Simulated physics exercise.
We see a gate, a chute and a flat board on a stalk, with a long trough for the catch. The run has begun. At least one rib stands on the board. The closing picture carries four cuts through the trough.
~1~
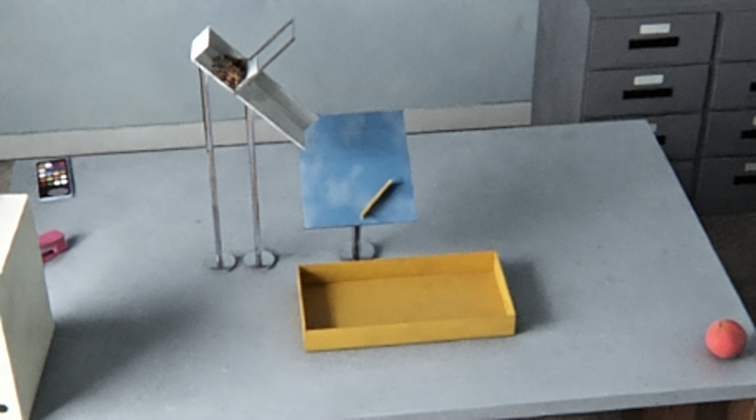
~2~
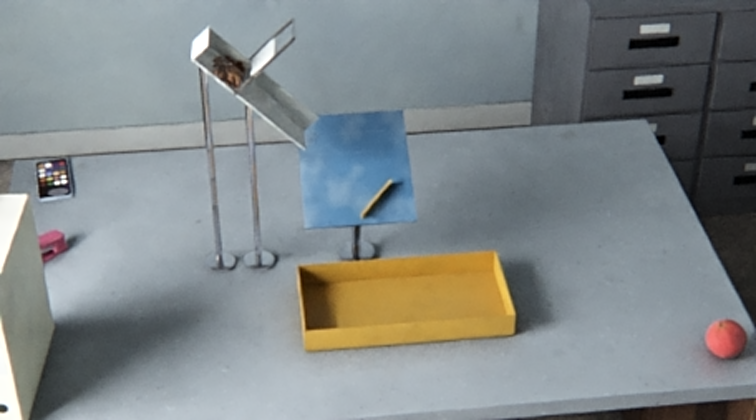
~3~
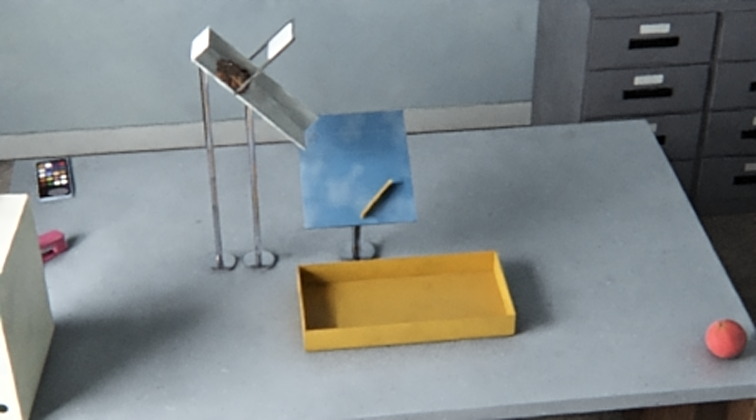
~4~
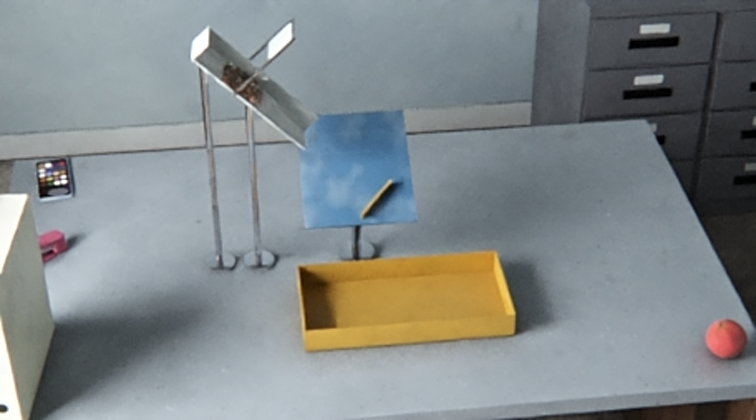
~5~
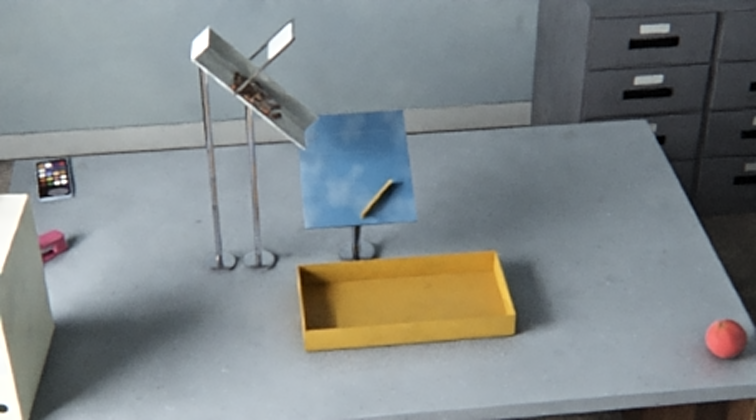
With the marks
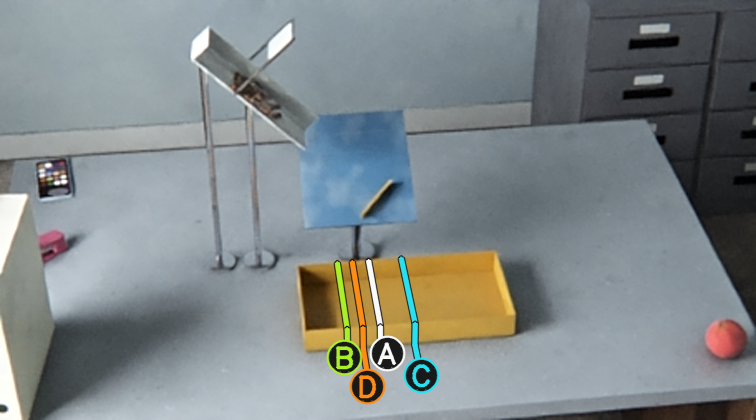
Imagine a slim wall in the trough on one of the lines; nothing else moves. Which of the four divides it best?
D is best.
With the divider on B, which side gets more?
More lands on the right.
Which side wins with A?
The left side.
On the marked copy, line A crosses the front rim at (380, 325); line B crosses the front rim at (347, 328); line C crosses the front rim at (415, 323); line D crosses the front rim at (362, 327).
If A is chosen, of what is caught, most on the left of the divider, about a quarter on the right.
If B is chosen, of what is caught, a small part on the left of the divider, most on the right.
If C is chosen, of what is caught, nearly all on the left of the divider, a stray few on the right.
If D is chosen, of what is caught, about two thirds on the left of the divider, about a third on the right.
